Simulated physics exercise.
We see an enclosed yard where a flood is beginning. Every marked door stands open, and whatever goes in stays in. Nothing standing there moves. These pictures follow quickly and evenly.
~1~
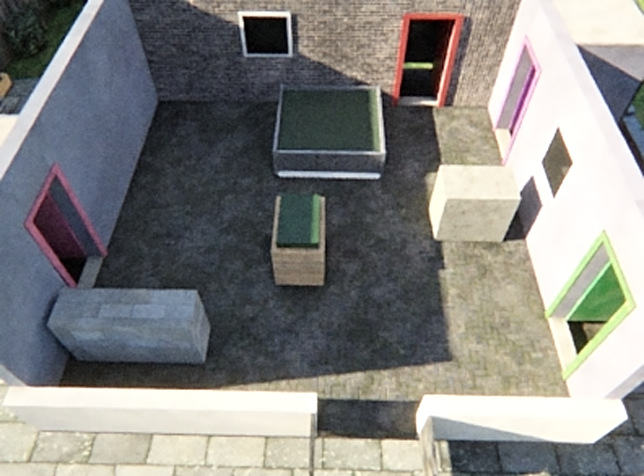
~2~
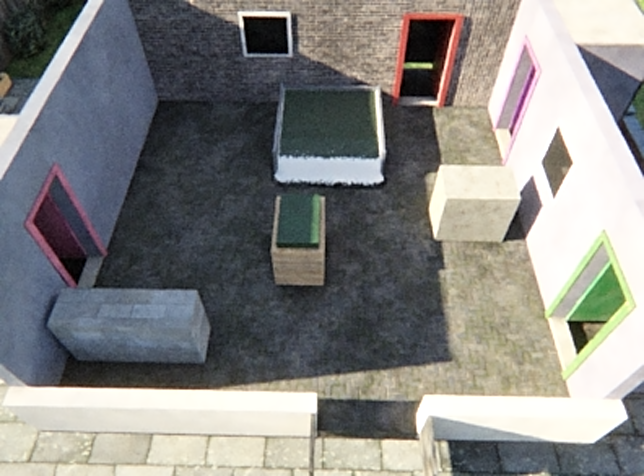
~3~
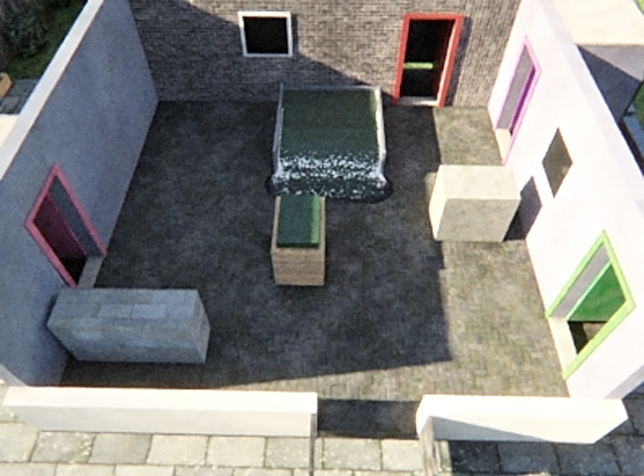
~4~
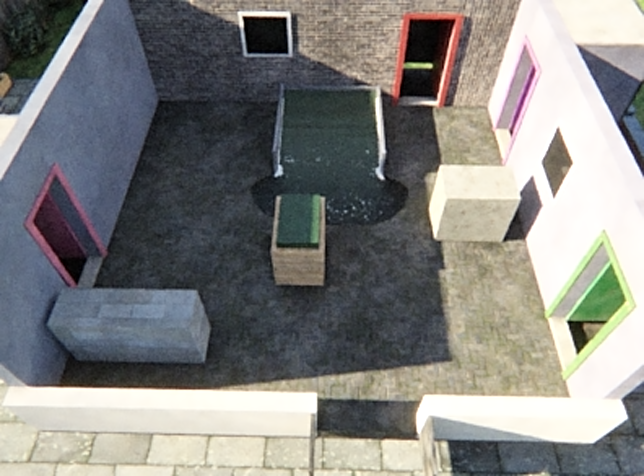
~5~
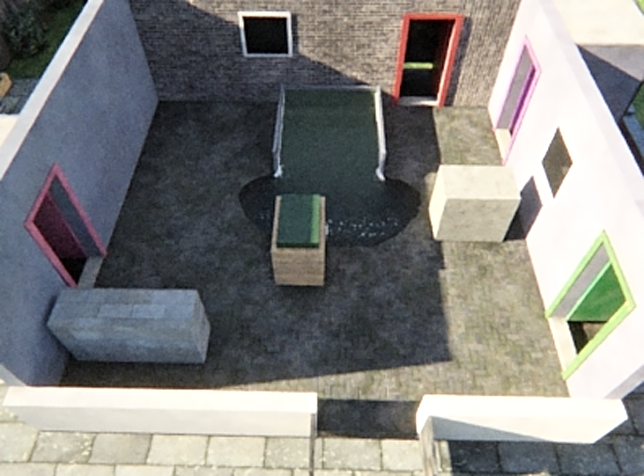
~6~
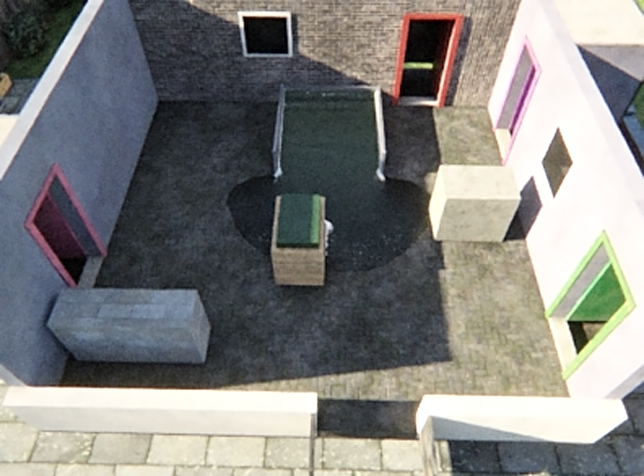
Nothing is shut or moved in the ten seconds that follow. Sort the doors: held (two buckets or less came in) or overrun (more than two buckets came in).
Sorted: Purple door held, green door overrun, red door held, pink door overrun.
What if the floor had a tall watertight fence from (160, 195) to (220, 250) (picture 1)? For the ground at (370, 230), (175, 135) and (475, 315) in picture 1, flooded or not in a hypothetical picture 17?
Results in sequence: Swamped / bone-dry / swamped.
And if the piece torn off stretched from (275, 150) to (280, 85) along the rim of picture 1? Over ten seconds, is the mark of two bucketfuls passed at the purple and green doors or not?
Purple door: Falls short; green door: Falls short.
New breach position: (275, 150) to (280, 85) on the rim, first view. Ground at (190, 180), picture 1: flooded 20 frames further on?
Answer: Awash.
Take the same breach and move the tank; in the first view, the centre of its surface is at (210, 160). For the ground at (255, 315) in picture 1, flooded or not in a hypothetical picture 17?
Submerged.
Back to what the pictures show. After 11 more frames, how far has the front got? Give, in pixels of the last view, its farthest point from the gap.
I'd say near (474, 416).
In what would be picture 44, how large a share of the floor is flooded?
About 70 per cent.
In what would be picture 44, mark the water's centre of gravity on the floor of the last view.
Close to pixel (341, 254).
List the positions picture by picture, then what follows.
The first frame shows the open tank at (330, 120) is whole and still.
In the second frame, the front is at (274, 176), out from the gap at (329, 166).
In the third frame, the front is at (388, 190), out from the gap at (329, 168).
In the fourth frame, the front is at (393, 211), out from the gap at (329, 169).
In the fifth frame, the front is at (385, 236), out from the gap at (329, 169).
In the sixth frame, the front is at (362, 266), out from the gap at (329, 169).
A moment on, water covers 25 % of the floor; the purple door not reached, the green door not reached, the red door not reached, the pink door not reached.
Next, water covers 40 % of the floor; the purple door not reached, the green door not reached, the red door not reached, the pink door not reached.
Then, water covers 60 % of the floor; the purple door not reached, the green door under two buckets in, the red door not reached, the pink door under two buckets in.
Later, water covers 70 % of the floor; the purple door not reached, the green door over two buckets in, the red door not reached, the pink door over two buckets in.
In the end, water covers 90 % of the floor; the purple door wet at the sill, nothing in, the green door far over two buckets in, the red door wet at the sill, nothing in, the pink door over two buckets in.
